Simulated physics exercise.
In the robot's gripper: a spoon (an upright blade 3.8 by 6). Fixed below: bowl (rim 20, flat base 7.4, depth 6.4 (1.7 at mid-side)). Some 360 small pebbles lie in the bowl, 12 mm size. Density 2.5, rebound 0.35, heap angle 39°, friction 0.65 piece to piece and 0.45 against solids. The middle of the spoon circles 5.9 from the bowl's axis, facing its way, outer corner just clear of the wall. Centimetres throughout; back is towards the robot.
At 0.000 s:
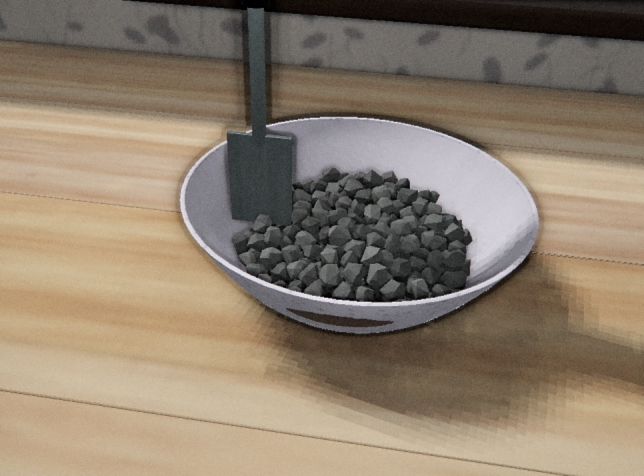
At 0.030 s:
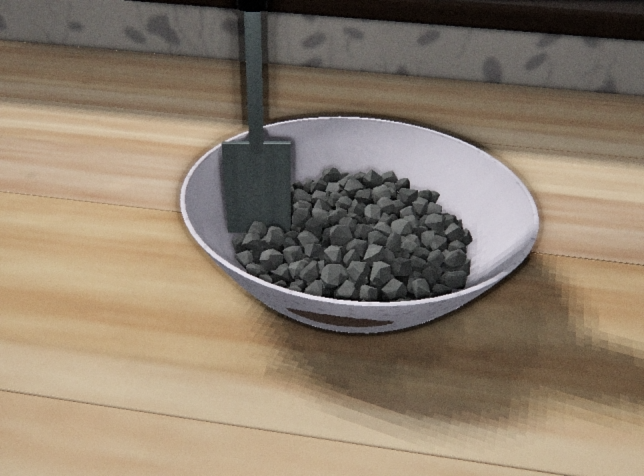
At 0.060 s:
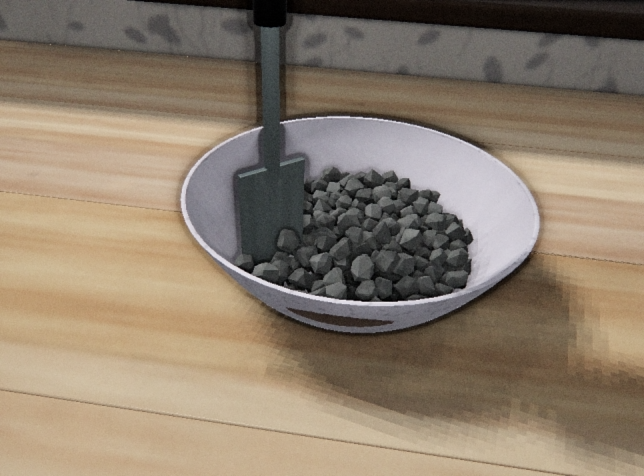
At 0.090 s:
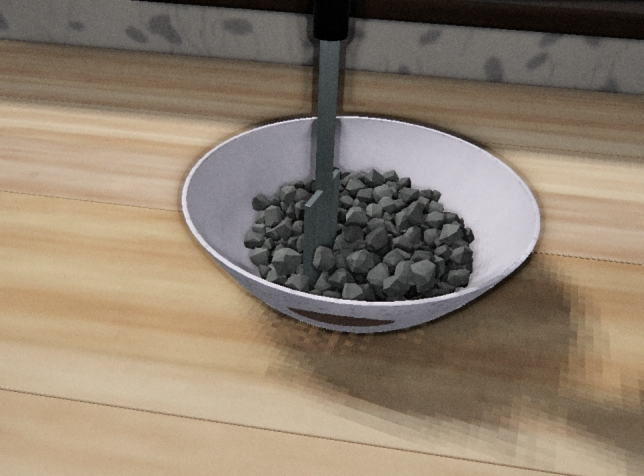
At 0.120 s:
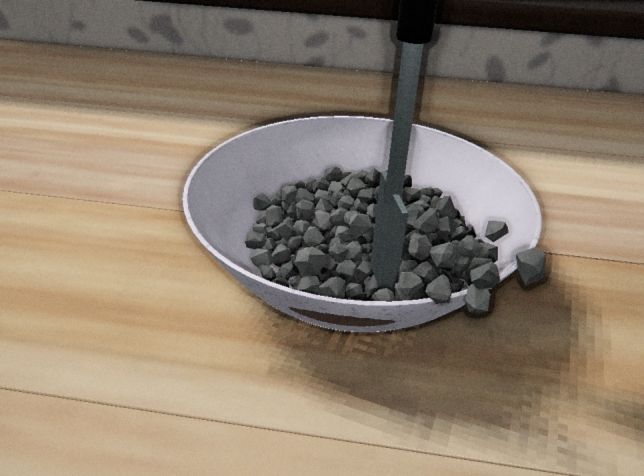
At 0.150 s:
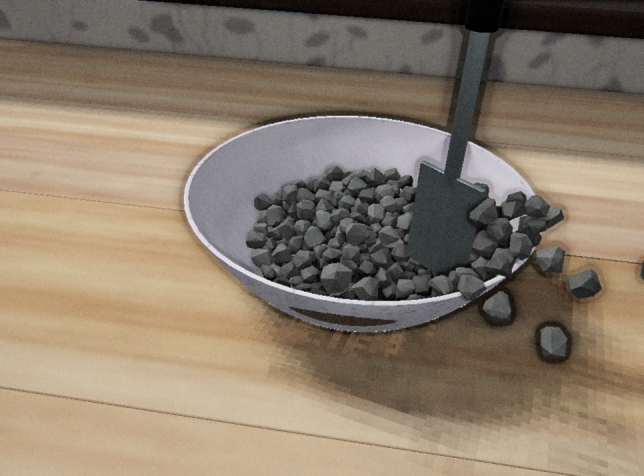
On a pale wooden floor, a white bowl holds a heap of dark grey pebbles, with a flat grey blade upright at its left side. The blade sinks in and sweeps through the heap to the right, turning as it goes, and pushes pebbles up the right wall until several tumble over the rim.
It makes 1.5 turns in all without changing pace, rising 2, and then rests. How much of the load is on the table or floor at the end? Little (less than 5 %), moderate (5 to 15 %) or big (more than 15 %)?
Share on the table or floor: Big (more than 15 %).
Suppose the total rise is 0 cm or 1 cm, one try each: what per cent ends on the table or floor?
Some 45 and 30 per cent.
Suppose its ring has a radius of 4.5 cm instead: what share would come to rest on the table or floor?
It would be near 40 per cent.
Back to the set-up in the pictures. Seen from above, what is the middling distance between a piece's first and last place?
Some 1 cm.
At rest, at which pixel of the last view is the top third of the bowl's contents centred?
Around (355, 228).
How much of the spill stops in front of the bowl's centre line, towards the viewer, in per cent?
Some 30 per cent.
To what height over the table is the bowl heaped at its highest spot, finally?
Some 5.0 cm.
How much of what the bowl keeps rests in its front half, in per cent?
Roughly 50 per cent.
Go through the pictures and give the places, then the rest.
In the first frame, the spoon neck at (259, 110), 0° round; upper third of the load around (364, 233), from x 240 to 465, top at y 175; 362 in the bowl.
In the second frame, the spoon neck at (256, 117), 12° round; upper third of the load around (364, 234), from x 240 to 465, top at y 175.
In the third frame, the spoon neck at (272, 139), 43° round; upper third of the load around (362, 237), from x 245 to 465, top at y 175.
In the fourth frame, the spoon neck at (325, 158), 76° round; upper third of the load around (373, 239), from x 255 to 465, top at y 175; 361 in the bowl, 1 in flight or on the tool.
In the fifth frame, the spoon neck at (398, 162), 108° round; upper third of the load around (410, 233), from x 255 to 530, top at y 175; 359 in the bowl, 3 in flight or on the tool.
In the sixth frame, the spoon neck at (458, 148), 140° round; upper third of the load around (439, 222), from x 255 to 660, top at y 175; 353 in the bowl, 9 in flight or on the tool.
After 0.29 s, 292° round, highest piece 11 above the table; 311 in the bowl, 15 on the table or floor, 36 in flight or on the tool.
After 0.43 s, 83° round, highest piece 10 above the table; 288 in the bowl, 55 on the table or floor, 19 in flight or on the tool.
After 0.70 s, 180° round, highest piece 5 above the table; 288 in the bowl, 74 on the table or floor.
After 1.40 s, 180° round, highest piece 5 above the table; 288 in the bowl, 74 on the table or floor.
In the end, 288 in the bowl, 74 on the table or floor. That is 20 % on the table or floor.
